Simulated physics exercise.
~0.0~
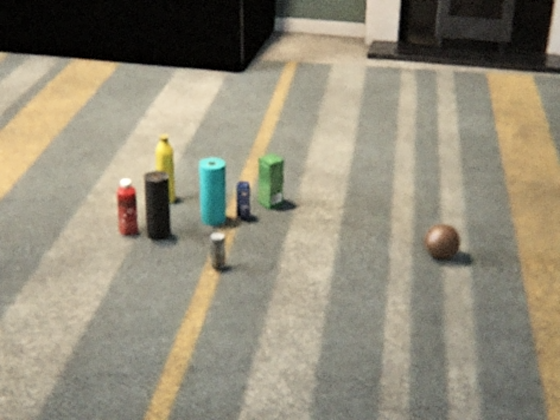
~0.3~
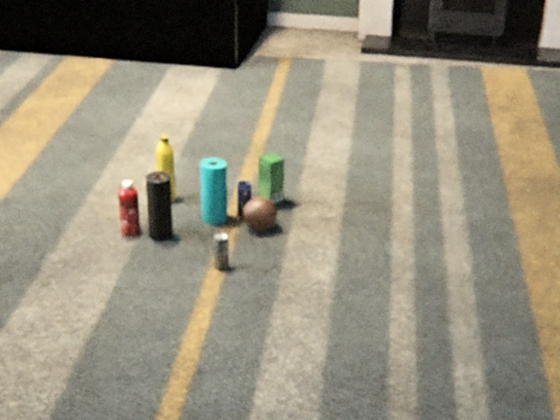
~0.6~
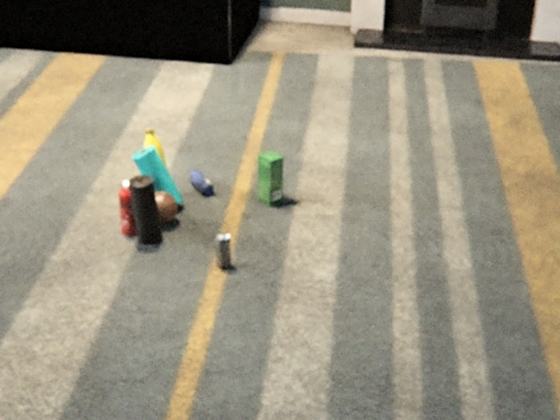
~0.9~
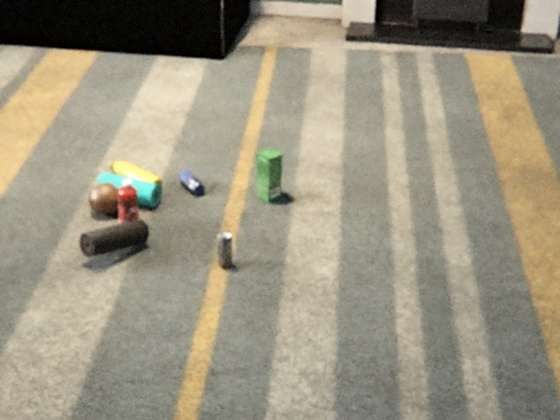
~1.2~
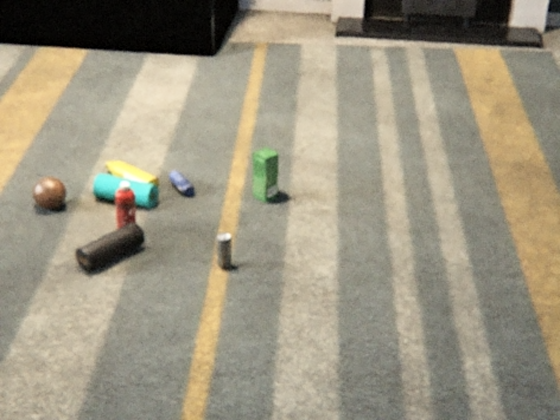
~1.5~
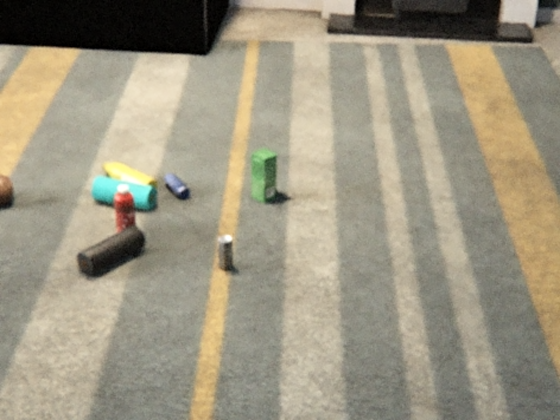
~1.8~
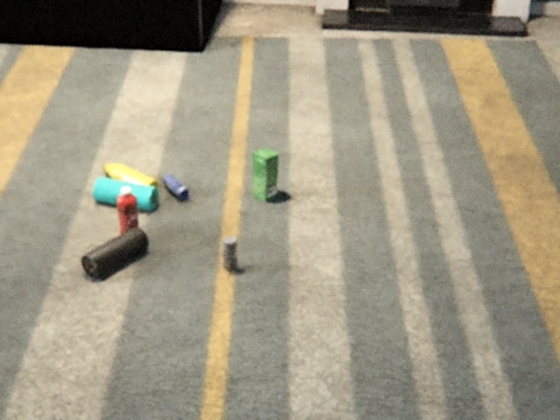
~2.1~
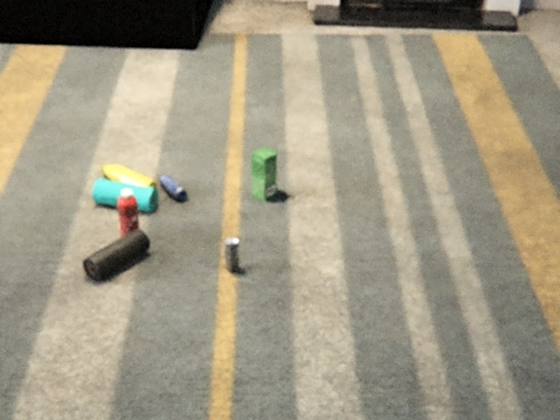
A brown ball rolls left, knocks over four of the objects, and leaves the view.
